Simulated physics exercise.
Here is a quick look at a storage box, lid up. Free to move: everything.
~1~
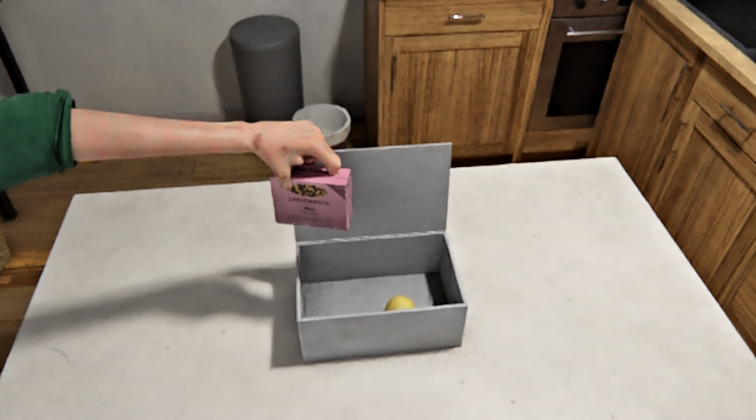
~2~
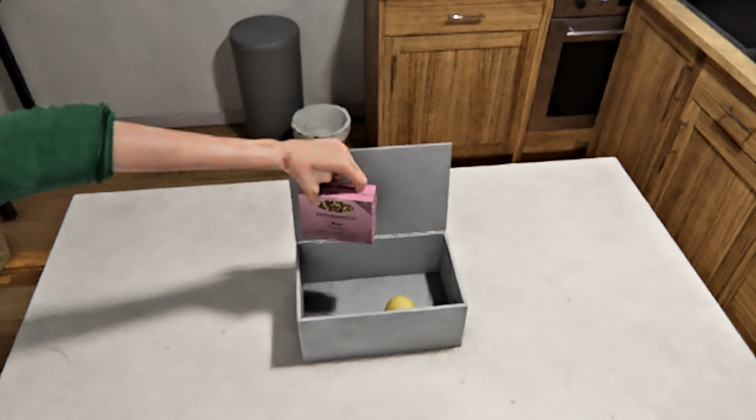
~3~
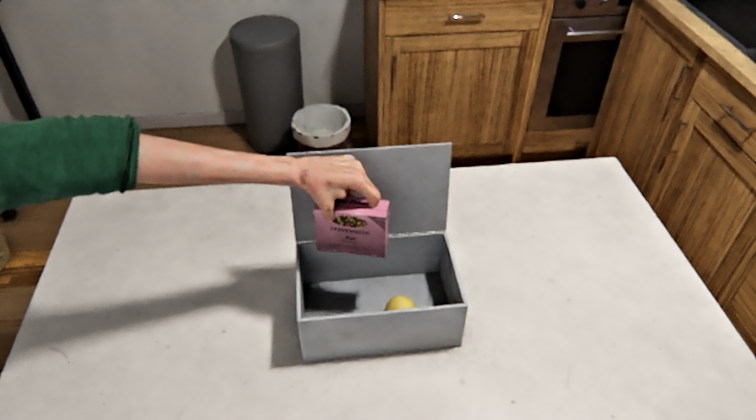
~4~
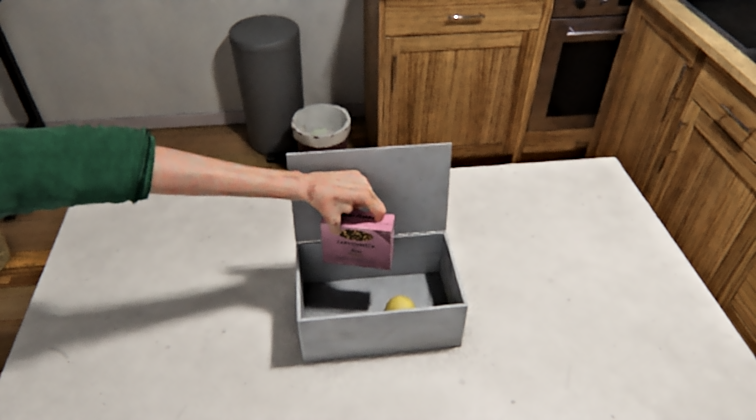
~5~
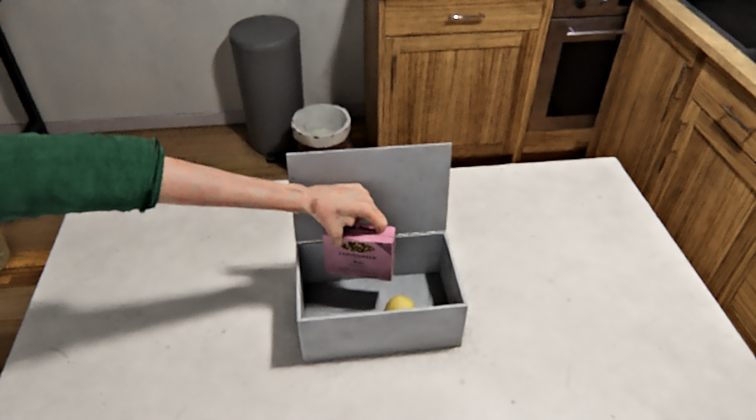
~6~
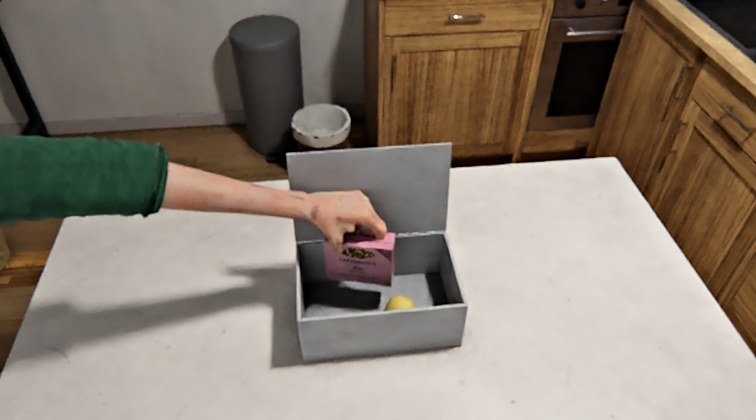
A hand in a green sleeve lowering a pink packet rightward into an open grey box holding a small yellow object.
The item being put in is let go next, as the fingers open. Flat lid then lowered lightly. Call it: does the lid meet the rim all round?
Yes, the lid sits flat.
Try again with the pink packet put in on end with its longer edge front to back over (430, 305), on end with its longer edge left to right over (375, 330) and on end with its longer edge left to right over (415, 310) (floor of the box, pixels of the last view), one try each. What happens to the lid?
Case one lid open, case two lid shut, case three lid shut.
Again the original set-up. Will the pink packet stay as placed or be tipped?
Observation: It keeps the set orientation.
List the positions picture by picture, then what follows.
In the first picture, coming down; pink packet (312, 197).
In the second picture, coming down; pink packet (339, 212).
In the third picture, coming down; pink packet (352, 226).
In the fourth picture, coming down; pink packet (358, 240).
In the fifth picture, coming down; pink packet (360, 251).
In the sixth picture, put in, still held; pink packet (360, 257).
Then, 1.10 s past the last view, lid starting down; pink packet displaced a little near (360, 279).
Then, 1.60 s past the last view, lid 57° above the rim; pink packet displaced a little near (360, 279).
Then, 2.00 s past the last view, lid 9° above the rim; pink packet displaced a little near (360, 279).
Finally, lid shut; moved from the start, pink packet; yellow lemon still in place. Final places as the last picture's camera would see them, pink packet near (360, 279).
